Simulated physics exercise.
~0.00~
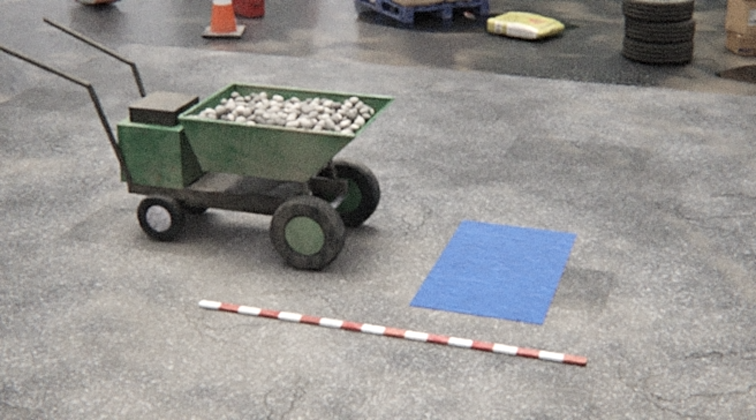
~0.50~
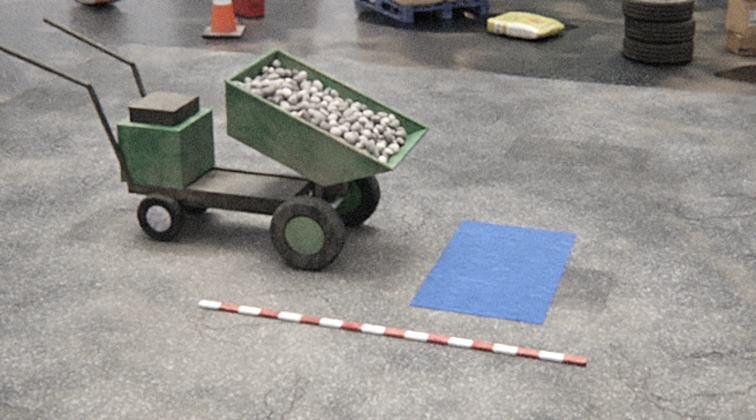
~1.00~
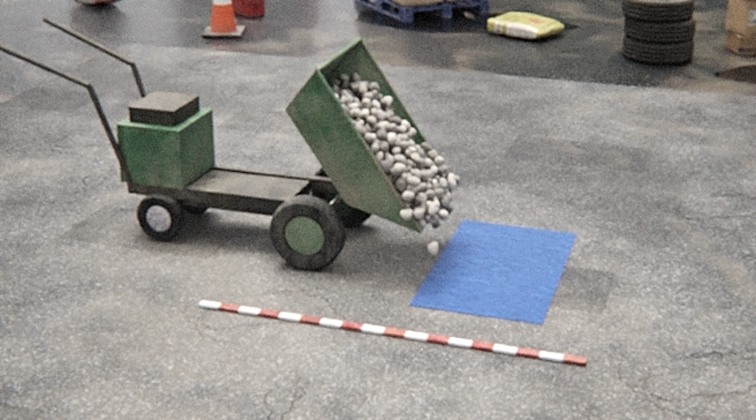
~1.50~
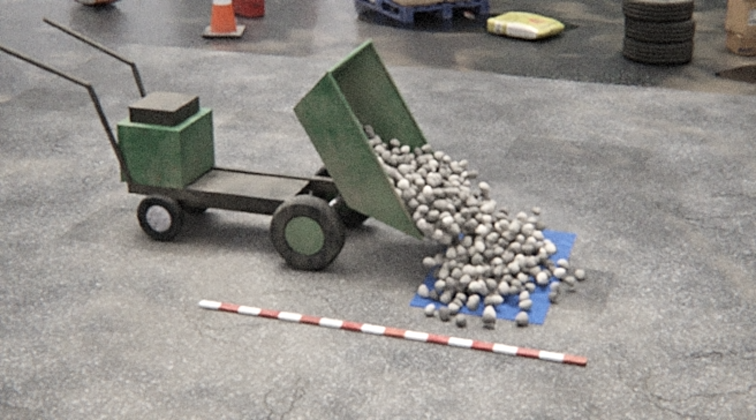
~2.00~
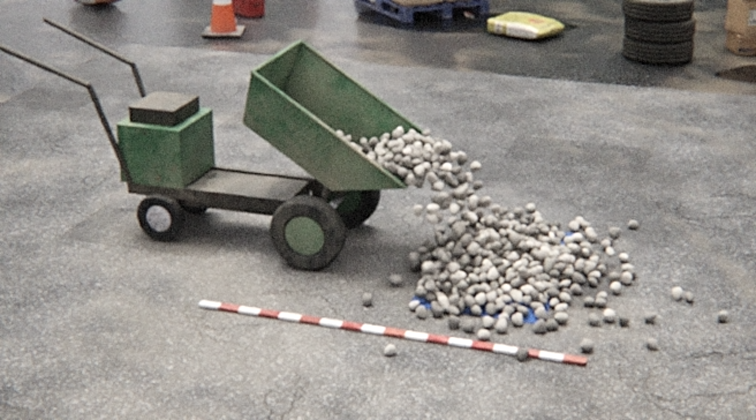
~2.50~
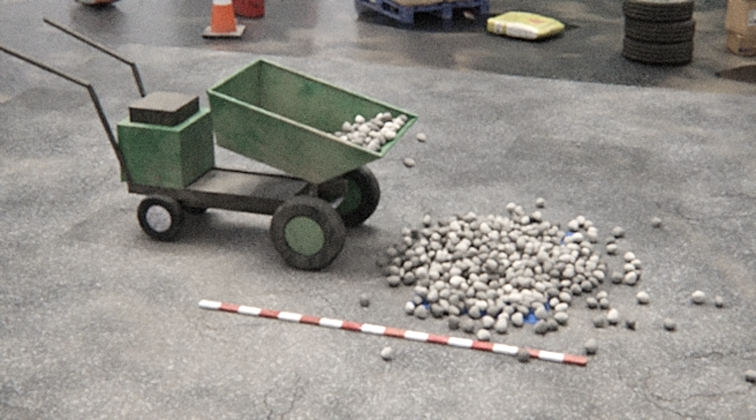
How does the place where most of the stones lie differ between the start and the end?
At the start the stones are all in the green skip of the barrow. By the end most of them lie in a spread heap on the ground to the right, largely covering the blue sheet.
A green skip tips, spills most of its stones onto a blue sheet, and lowers partway.
